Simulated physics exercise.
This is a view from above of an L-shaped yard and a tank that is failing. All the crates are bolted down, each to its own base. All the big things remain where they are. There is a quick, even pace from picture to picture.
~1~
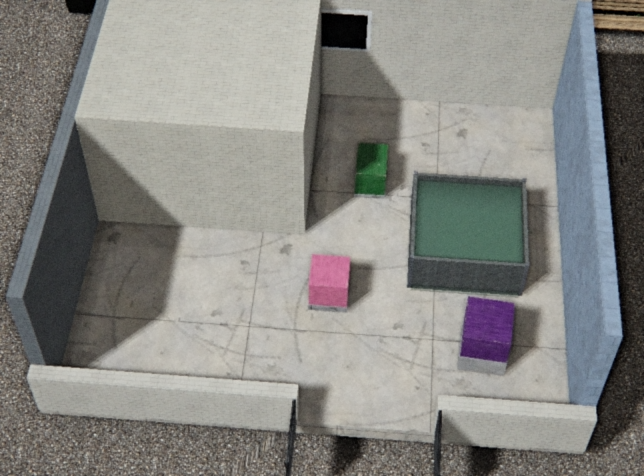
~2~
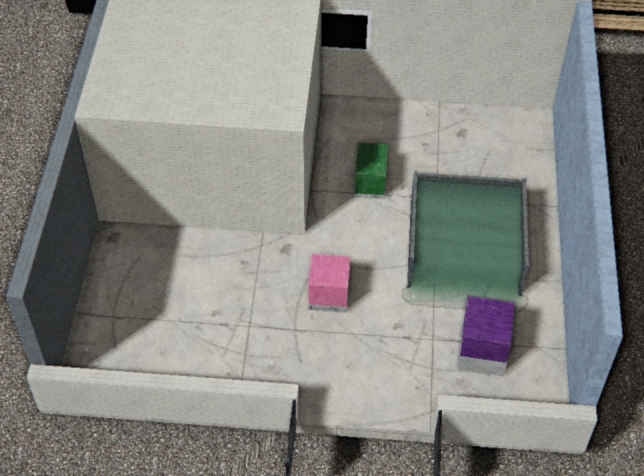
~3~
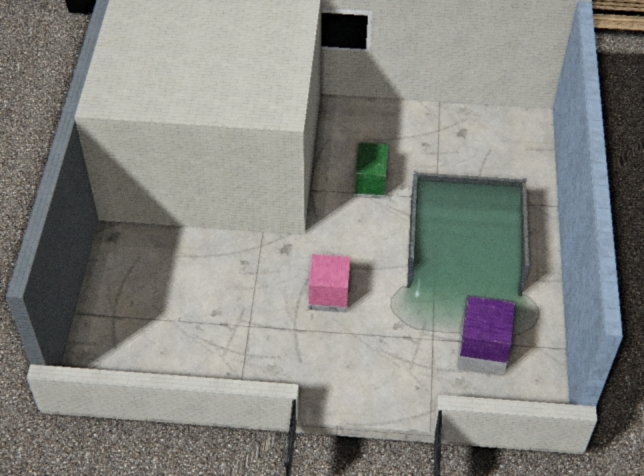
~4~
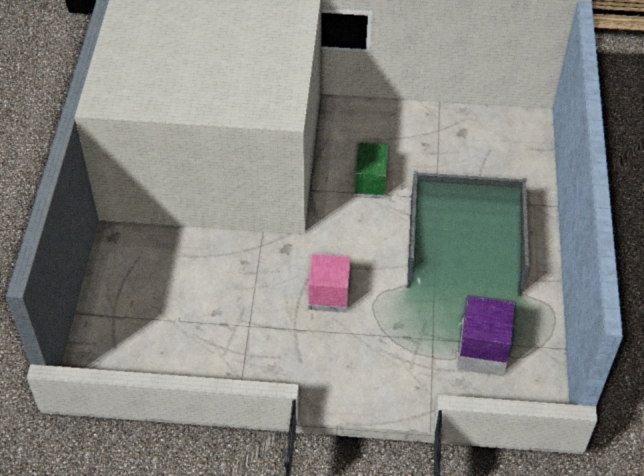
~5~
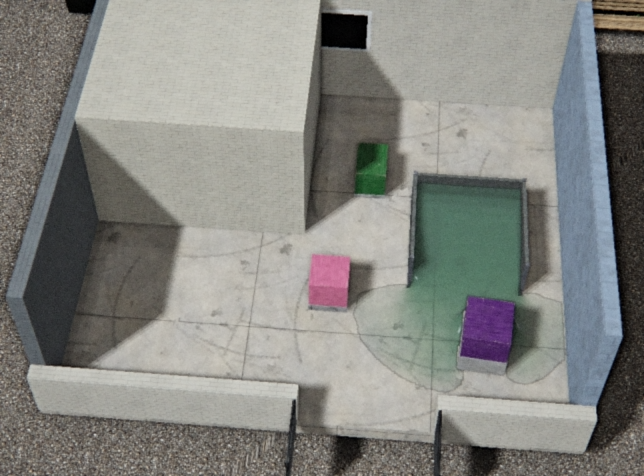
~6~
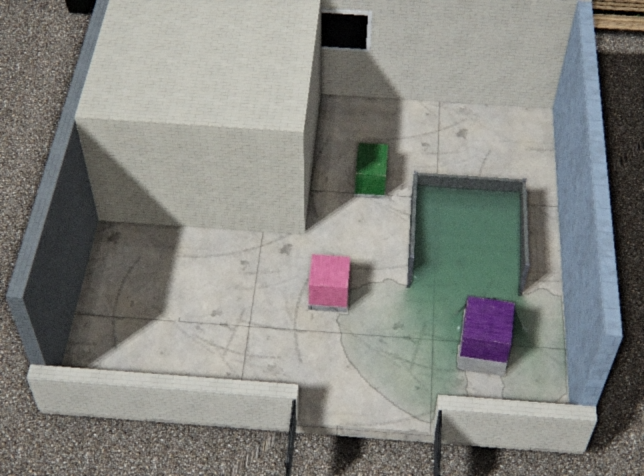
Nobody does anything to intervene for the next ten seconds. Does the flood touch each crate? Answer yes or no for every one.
Green crate: No; pink crate: No; purple crate: Yes.
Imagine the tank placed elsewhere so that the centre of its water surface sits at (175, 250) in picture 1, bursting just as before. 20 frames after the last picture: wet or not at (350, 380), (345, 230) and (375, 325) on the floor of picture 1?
Taking the three spots in order: Swamped, bare, swamped.
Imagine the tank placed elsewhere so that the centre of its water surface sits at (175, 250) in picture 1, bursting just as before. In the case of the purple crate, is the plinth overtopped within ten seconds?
Looking at purple: It is never reached.
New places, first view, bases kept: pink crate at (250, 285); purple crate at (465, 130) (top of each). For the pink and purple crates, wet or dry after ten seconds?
In brief, the pink crate is still clear but the purple crate is still clear.
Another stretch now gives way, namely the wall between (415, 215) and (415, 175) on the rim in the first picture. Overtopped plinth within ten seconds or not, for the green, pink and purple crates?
Here's how it goes: The green crate is swamped, the pink crate is swamped, and the purple crate is left untouched.
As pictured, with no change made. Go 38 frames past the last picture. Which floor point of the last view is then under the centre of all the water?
I'd mark it close to (354, 304).
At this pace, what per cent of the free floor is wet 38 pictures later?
It works out to about 70 in a hundred.
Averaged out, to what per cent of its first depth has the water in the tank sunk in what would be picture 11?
About 42 %.
A moment on, water covers 25 % of the floor; the green crate not reached, the pink crate water round its plinth, the purple crate water round its plinth.
Next, water covers 30 % of the floor; the green crate not reached, the pink crate water round its plinth, the purple crate water round its plinth.
Then, water covers 50 % of the floor; the green crate not reached, the pink crate water round its plinth, the purple crate water round its plinth.
Later, water covers 70 % of the floor; the green crate water round its plinth, the pink crate water round its plinth, the purple crate water round its plinth.
In the end, water covers 95 % of the floor; the green crate stayed above the water, the pink crate stayed above the water, the purple crate was topped.
